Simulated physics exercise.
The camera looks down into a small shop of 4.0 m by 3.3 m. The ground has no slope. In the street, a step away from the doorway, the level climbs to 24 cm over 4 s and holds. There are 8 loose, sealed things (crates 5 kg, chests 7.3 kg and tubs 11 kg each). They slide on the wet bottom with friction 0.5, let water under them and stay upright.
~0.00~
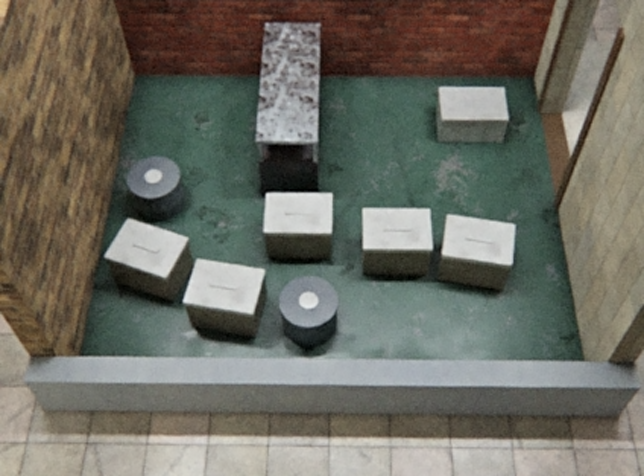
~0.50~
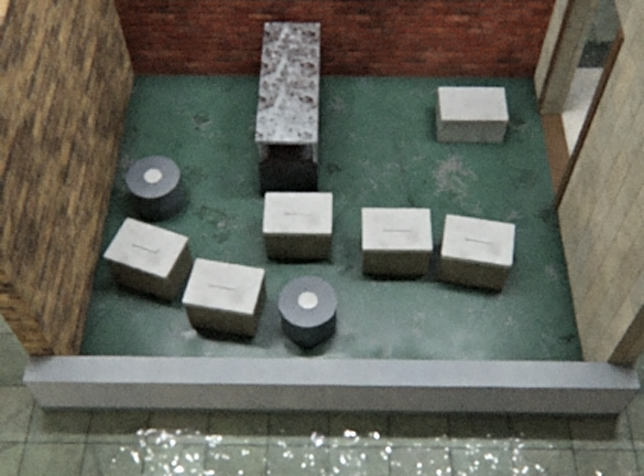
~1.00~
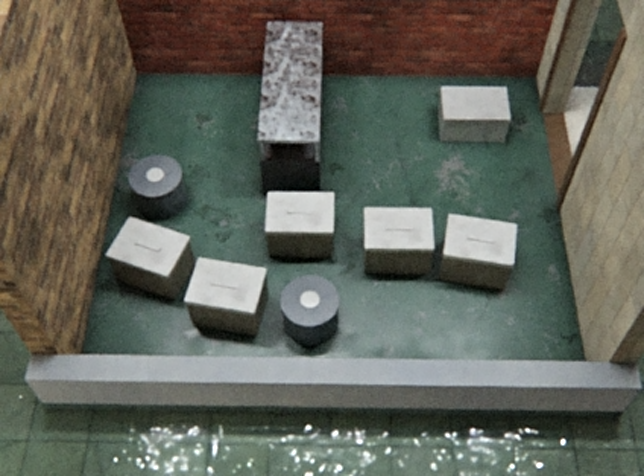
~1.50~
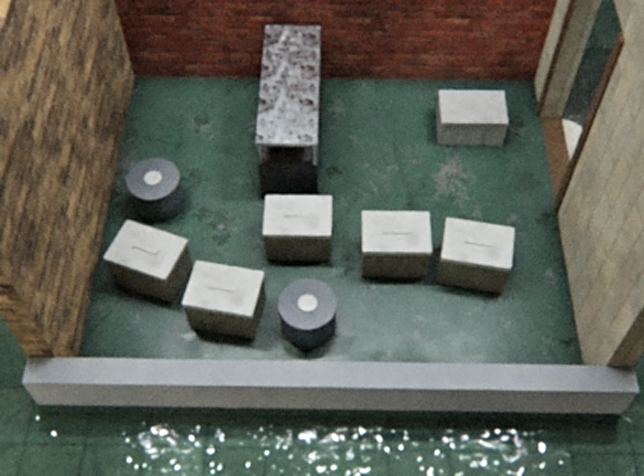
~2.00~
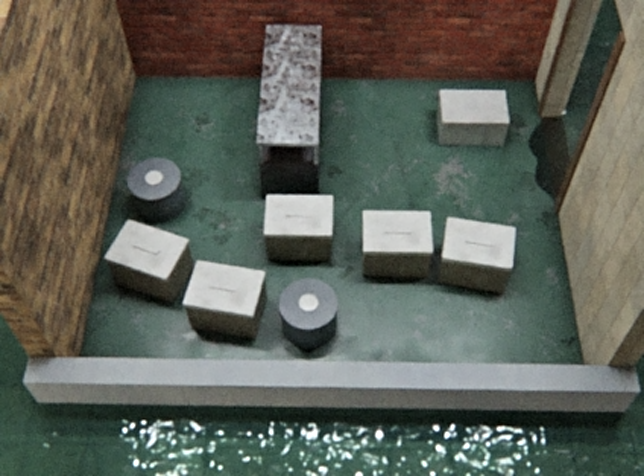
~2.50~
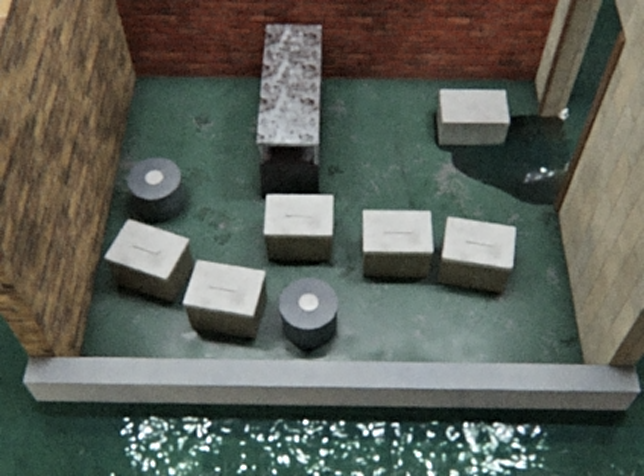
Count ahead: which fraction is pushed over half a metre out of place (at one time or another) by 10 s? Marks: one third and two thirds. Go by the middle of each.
Share: Two thirds or more.
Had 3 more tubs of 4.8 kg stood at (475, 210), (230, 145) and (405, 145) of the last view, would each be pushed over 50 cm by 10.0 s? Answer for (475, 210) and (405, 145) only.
In that order: Over, more.
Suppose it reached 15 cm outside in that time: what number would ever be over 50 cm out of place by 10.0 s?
Then 4.
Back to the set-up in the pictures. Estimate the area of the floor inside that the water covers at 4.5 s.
About 5.5 m2.
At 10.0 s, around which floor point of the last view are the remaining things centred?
Around (287, 191).
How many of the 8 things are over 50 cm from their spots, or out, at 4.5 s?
I count 1.
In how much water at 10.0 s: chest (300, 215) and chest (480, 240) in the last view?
About 7 and 4 cm.
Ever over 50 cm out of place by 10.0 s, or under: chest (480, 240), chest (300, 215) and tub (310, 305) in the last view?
In that order: Short of it, over, more.
After 3.5 s 0 of 8 are over 50 cm from their spots; 0 afloat.
After 4.5 s 1 of 8 are over 50 cm from their spots; 1 afloat.
After 7.0 s 4 of 8 are over 50 cm from their spots; 5 afloat.
After 10.0 s 7 of 8 are over 50 cm from their spots, and 7 have been at some point; 7 afloat.
